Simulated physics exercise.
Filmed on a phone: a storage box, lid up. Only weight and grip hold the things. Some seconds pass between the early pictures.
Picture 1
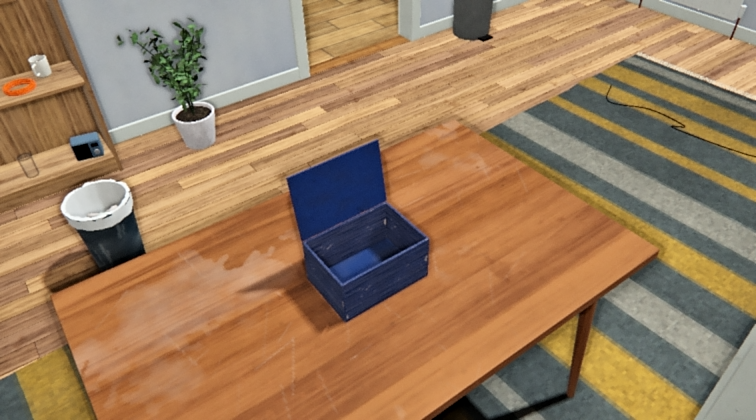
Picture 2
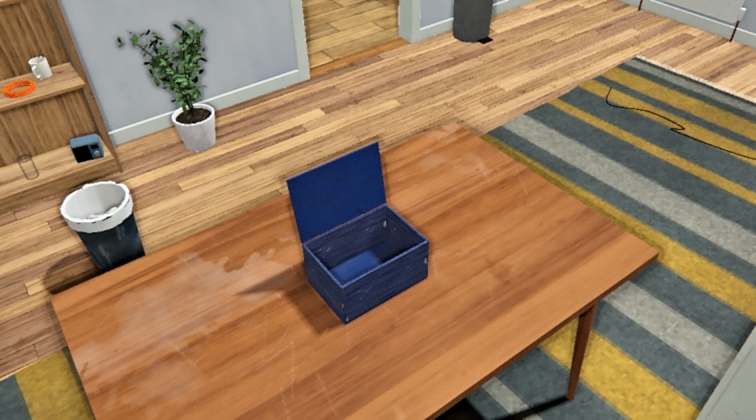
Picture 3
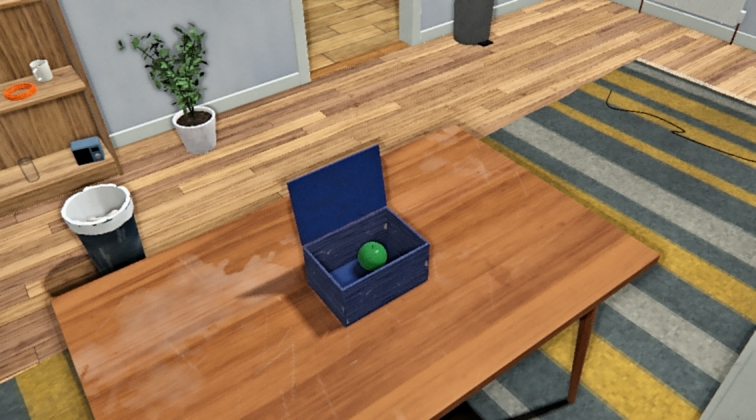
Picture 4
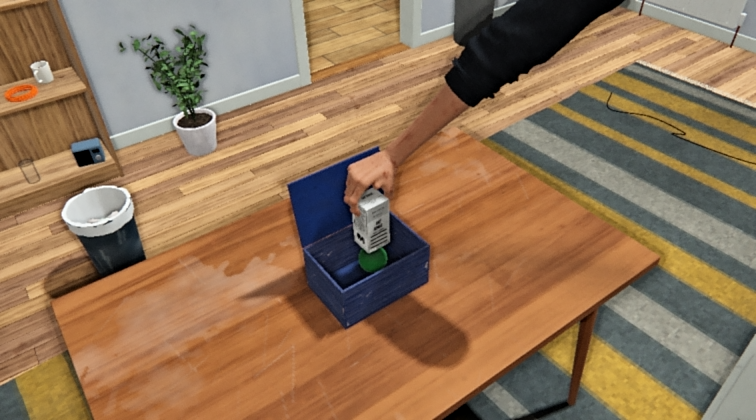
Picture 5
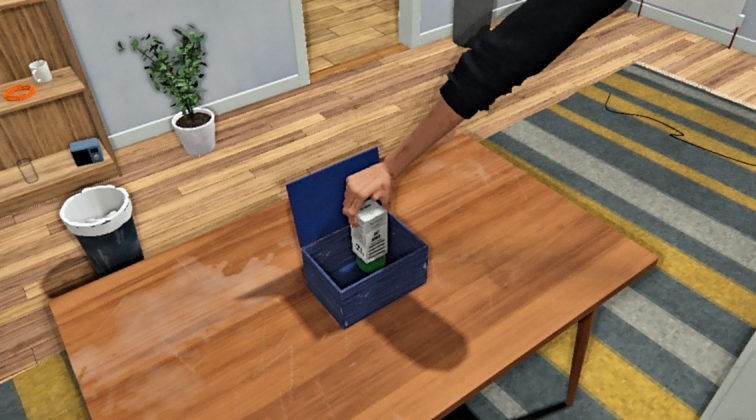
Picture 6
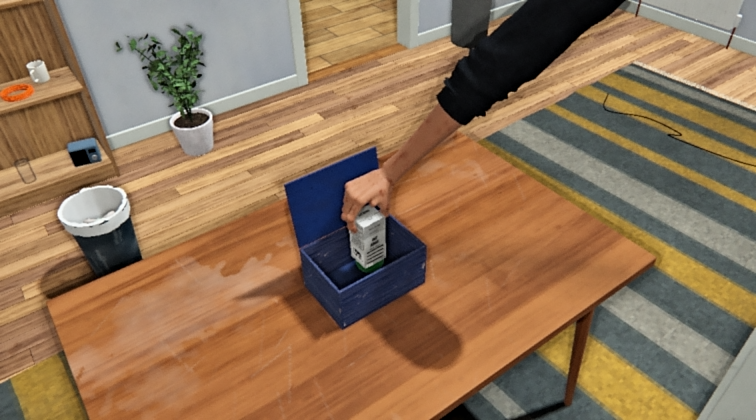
At the start, an open blue box sits empty on a wooden table in a room with a striped rug. A green apple then appears inside it. A hand reaches in from the upper right, holding a white carton above the apple, and lowers it into the box.
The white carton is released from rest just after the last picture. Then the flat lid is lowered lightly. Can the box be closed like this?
As it turns out, it shuts flat.
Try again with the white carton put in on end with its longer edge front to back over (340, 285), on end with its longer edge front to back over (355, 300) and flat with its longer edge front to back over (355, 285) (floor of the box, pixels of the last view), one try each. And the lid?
In the first case it stays ajar; in the second case it will not close; in the third case it closes.
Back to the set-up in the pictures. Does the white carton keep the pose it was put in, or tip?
The white carton ends up tilted.
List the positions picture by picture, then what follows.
The last thing is not in view yet, in the first picture.
The last thing is not in view yet, in the second picture.
The last thing is not in view yet; green apple (372, 257), in the third picture.
Still above its spot; white carton (371, 221), in the fourth picture.
Still above its spot; white carton (369, 231), in the fifth picture.
In place under the hand; white carton (368, 237), in the sixth picture.
Then, 0.40 s later than the last frame, white carton tilted by 69° near (357, 272); green apple moved a little.
Then, 1.50 s later than the last frame, lid 65° above the rim; white carton on its side near (353, 282); green apple moved a little.
Then, 2.00 s later than the last frame, lid 24° above the rim; white carton on its side near (353, 282); green apple moved a little.
When it is over, lid shut; lying over in the box, white carton; green apple as before. End places, in pixels of the last picture, white carton near (353, 282).
